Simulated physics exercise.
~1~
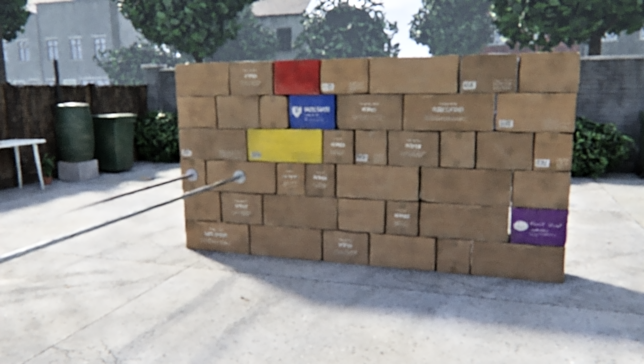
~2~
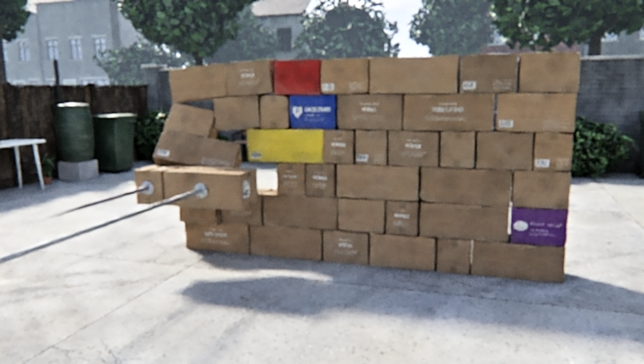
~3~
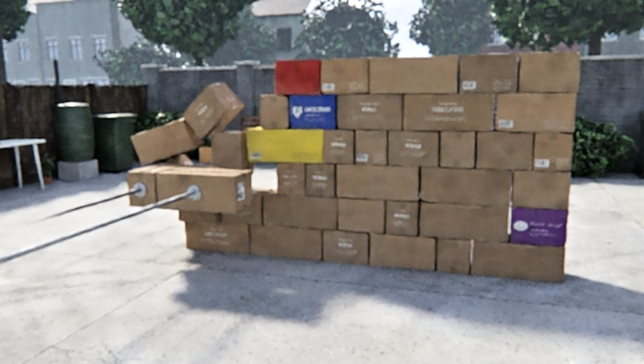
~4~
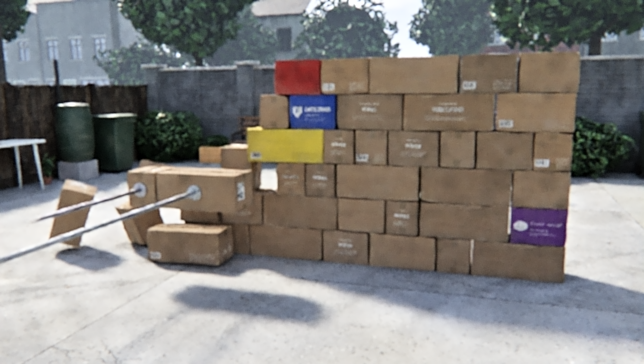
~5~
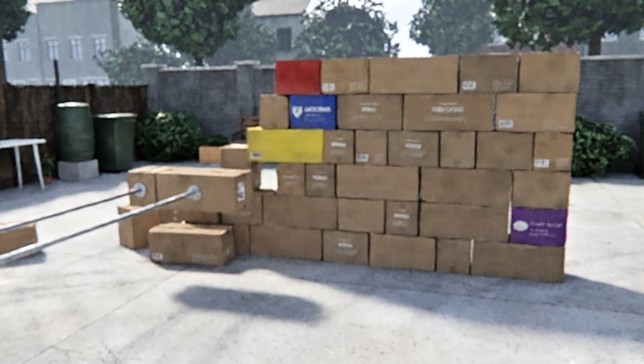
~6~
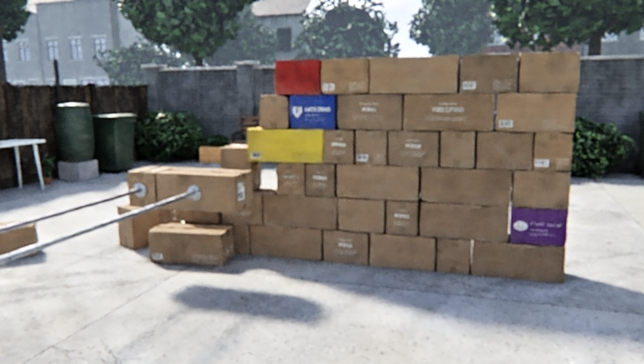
Two neighbouring cartons pulled out by steel rods, upper-left boxes tumbling to the ground, the red, blue and yellow ones staying put.
